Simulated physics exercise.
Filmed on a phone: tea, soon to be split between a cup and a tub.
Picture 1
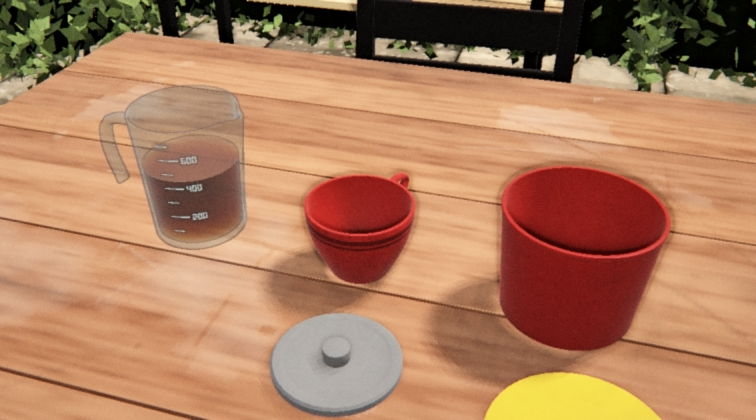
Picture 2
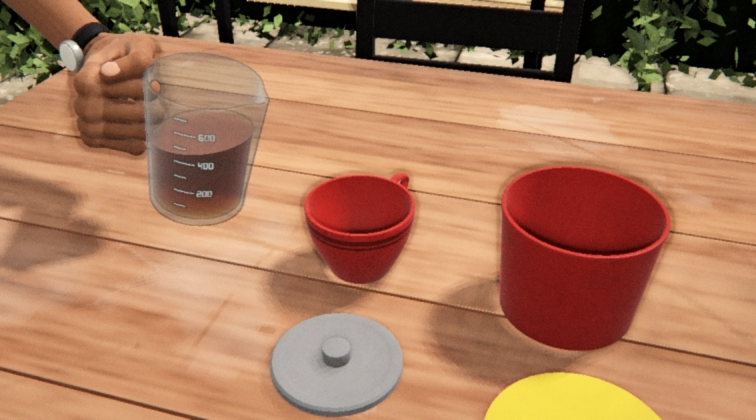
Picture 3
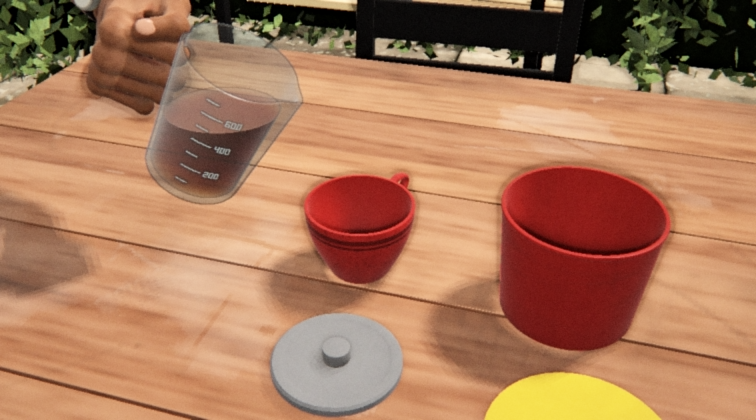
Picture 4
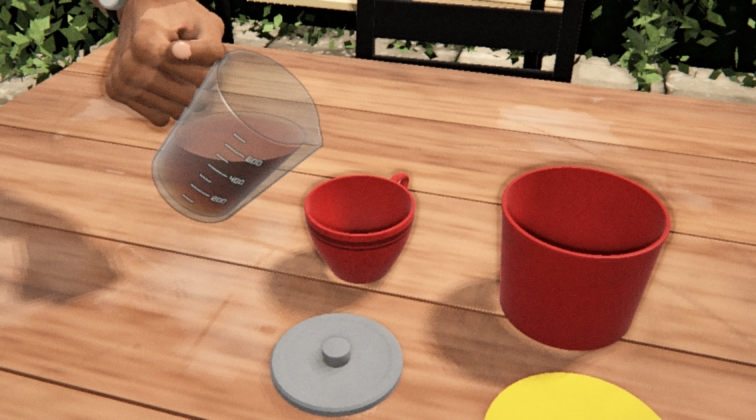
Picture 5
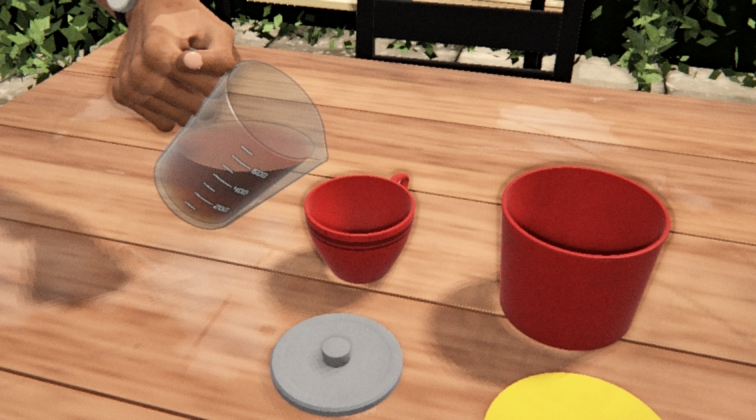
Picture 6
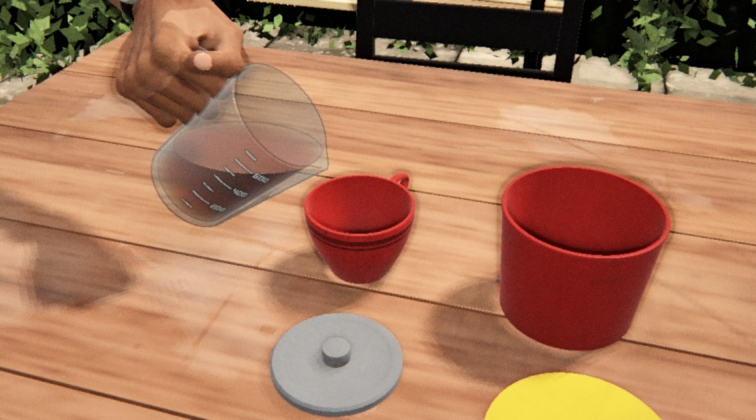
A hand lifts a half-full measuring jug and tilts it rightward near a red cup.
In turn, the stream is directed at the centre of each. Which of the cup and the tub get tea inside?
Result: The cup gets some; the tub gets some.
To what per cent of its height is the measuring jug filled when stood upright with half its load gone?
About 30 %.
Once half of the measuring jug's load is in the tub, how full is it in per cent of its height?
It ends up near 20 percent full.
Next, the tea goes into the cup.
After that, the tea goes into the tub.
Finally, the cup has its share inside; the tub has its share inside.
